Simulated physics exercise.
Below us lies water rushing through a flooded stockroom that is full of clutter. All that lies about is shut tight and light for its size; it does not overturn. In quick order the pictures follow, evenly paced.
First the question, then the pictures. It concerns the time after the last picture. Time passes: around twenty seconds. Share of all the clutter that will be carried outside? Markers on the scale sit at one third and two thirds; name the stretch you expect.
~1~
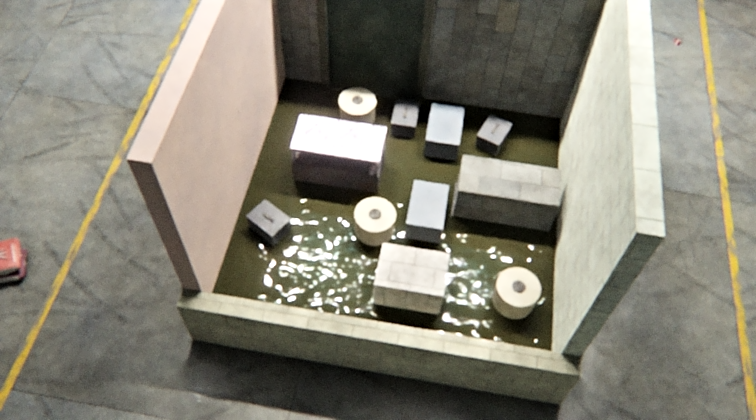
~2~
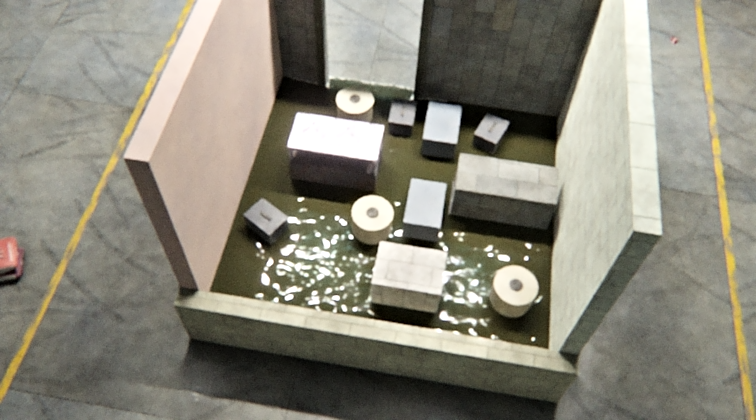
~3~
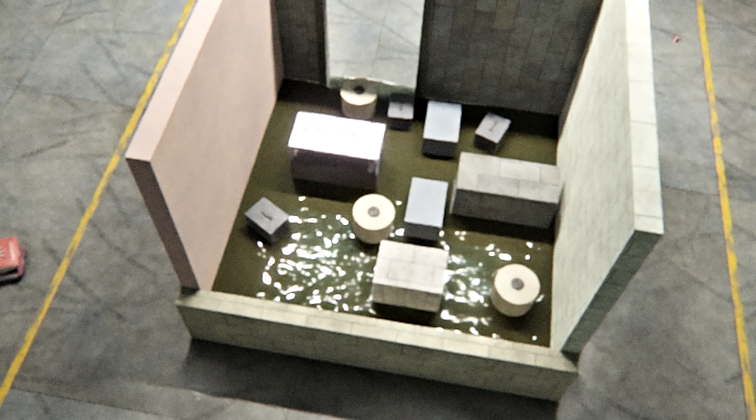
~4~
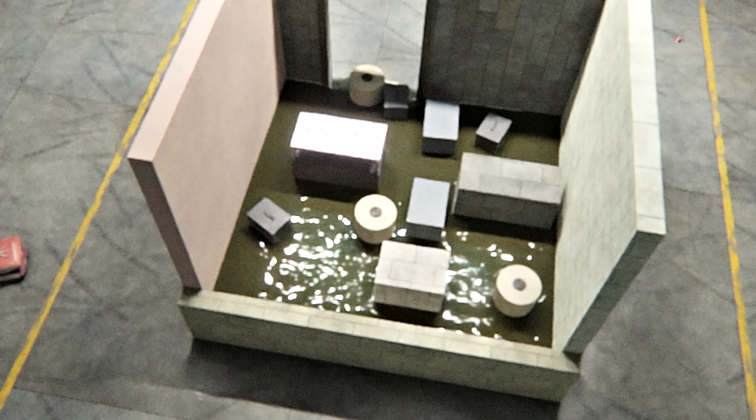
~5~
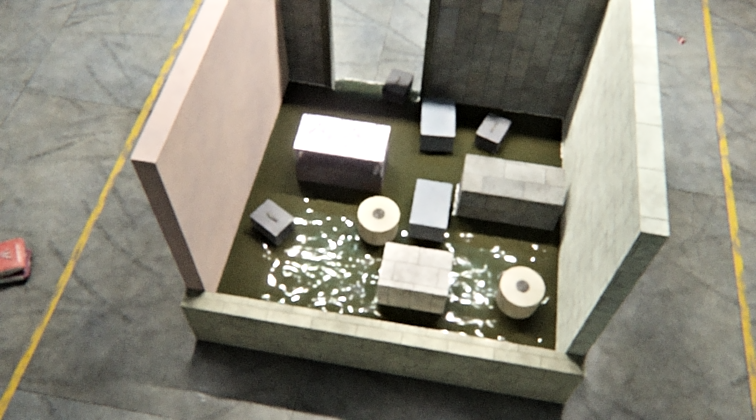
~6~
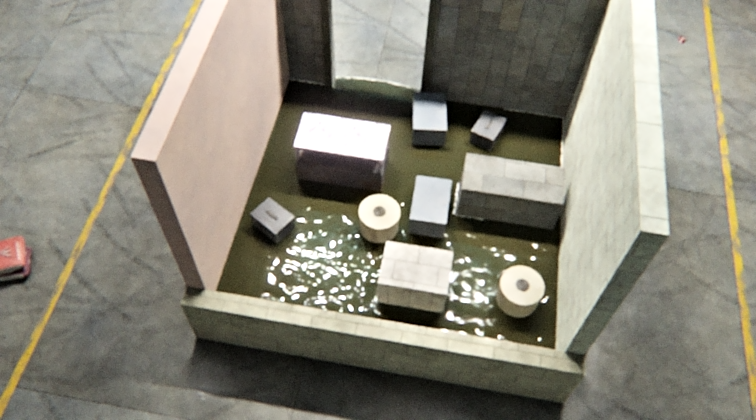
Well, what gets flushed out makes up a share of two thirds plus.
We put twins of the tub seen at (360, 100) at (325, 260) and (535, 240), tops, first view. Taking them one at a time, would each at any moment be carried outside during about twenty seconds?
Well, the first one never leaves, but the second one never leaves.
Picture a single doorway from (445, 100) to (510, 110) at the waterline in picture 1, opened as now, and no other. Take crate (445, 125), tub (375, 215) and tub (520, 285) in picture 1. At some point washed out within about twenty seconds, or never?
Swept away, swept away, remains.
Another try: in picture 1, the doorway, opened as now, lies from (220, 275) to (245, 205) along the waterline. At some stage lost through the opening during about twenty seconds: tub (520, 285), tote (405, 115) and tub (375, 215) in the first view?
Each in turn: Never leaves, never leaves, exits.
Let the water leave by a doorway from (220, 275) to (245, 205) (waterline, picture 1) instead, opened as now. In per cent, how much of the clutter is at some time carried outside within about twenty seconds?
I'd put it near 50 per cent.
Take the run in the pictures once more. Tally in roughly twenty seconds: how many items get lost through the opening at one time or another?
My tally gives 7.
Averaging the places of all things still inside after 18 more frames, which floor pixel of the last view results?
I'd put it roughly at (402, 173).
A moment on, 3 of 8 are out; 5 afloat.
Next, 4 of 8 are out; 4 afloat.
Later, 7 of 8 are out; 1 afloat.
In the end, 7 of 8 are out; 1 afloat.
